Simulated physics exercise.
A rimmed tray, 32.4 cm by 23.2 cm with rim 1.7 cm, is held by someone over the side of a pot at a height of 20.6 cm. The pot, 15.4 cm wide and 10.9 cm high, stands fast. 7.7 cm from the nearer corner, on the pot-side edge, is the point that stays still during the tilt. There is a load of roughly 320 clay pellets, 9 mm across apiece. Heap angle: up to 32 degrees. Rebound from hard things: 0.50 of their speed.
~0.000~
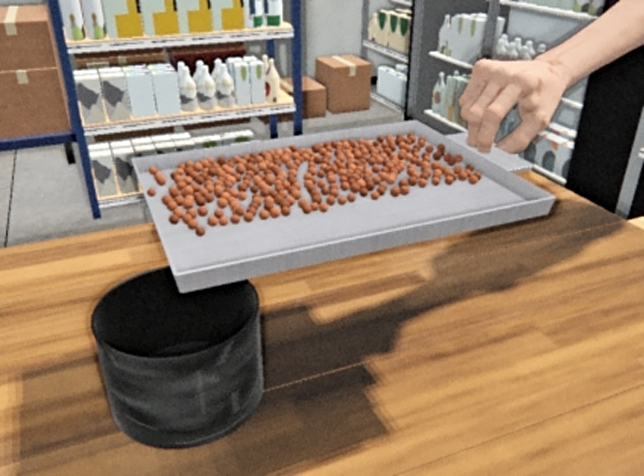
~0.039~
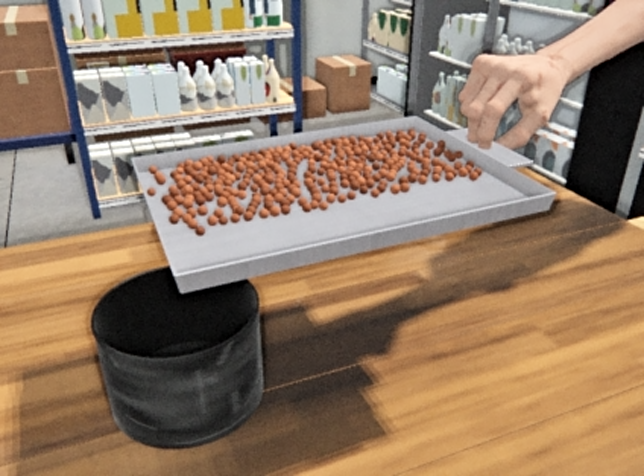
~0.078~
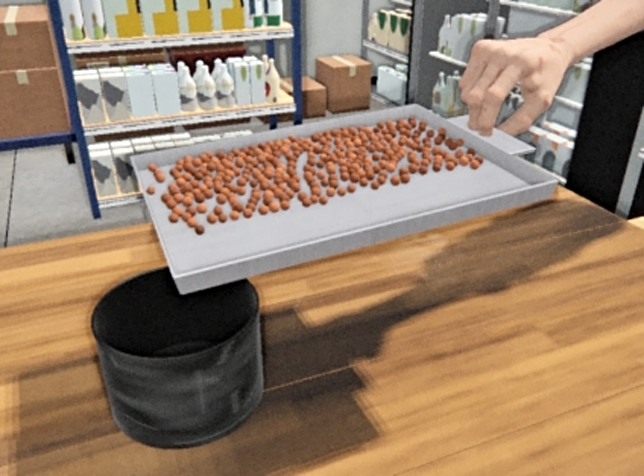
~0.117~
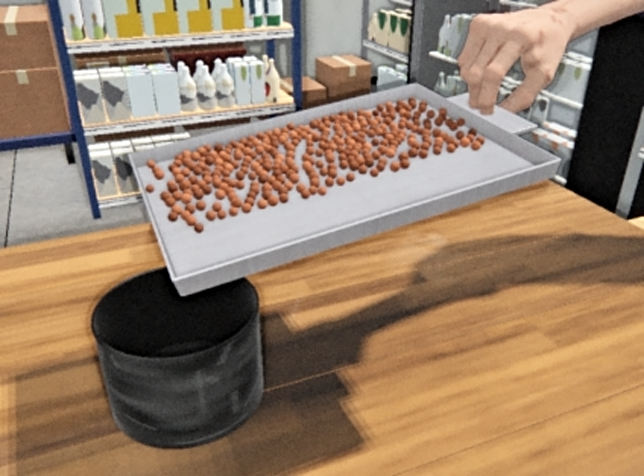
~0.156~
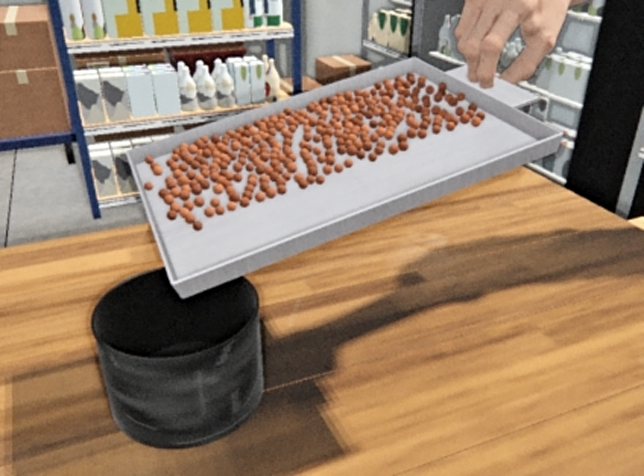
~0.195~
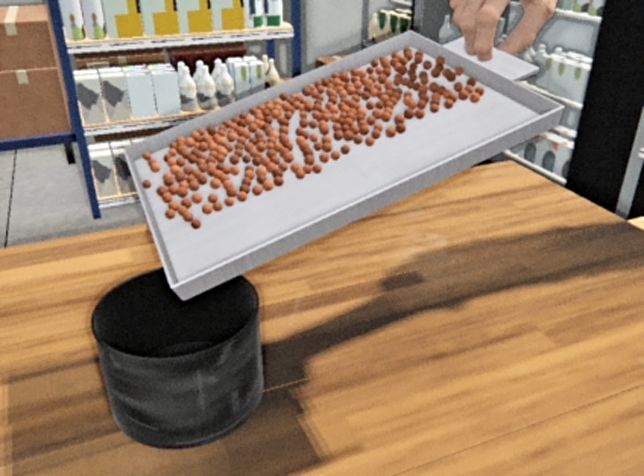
A tray of small reddish-brown balls tilts as a hand raises its right end.
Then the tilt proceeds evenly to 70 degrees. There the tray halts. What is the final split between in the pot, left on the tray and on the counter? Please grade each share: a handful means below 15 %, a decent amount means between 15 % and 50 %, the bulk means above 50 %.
Pot: A handful, tray: A decent amount, counter: The bulk.
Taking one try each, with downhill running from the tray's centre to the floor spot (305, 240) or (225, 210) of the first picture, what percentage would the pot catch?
0 and 5 %.
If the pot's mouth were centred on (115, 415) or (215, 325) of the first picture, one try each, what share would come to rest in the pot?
Close to 45 in a hundred, then close to 0 in a hundred.
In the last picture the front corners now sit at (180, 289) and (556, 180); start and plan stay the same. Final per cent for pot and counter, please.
That works out as pot 0 and counter 35.
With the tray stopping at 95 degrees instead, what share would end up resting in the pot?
5 percent.
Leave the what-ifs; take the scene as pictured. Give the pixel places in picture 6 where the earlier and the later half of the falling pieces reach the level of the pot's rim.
First near (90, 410), later near (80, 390).
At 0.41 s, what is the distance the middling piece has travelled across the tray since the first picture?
By then it sits near 3 cm from where it began.
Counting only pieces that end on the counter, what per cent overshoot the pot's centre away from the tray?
Near 100 in a hundred.
Then, at 0.41 s, tilt 44 degrees; the tray holds 100 %, the pot 0 %.
Then, at 0.55 s, tilt 62 degrees; the tray holds 100 %, the pot 0 %.
Then, at 0.82 s, tilt 70 degrees; the tray holds 40 %, the pot 0 %.
By 1.7 s all is still; pot 0 %, tray 40 %, counter 60 %.
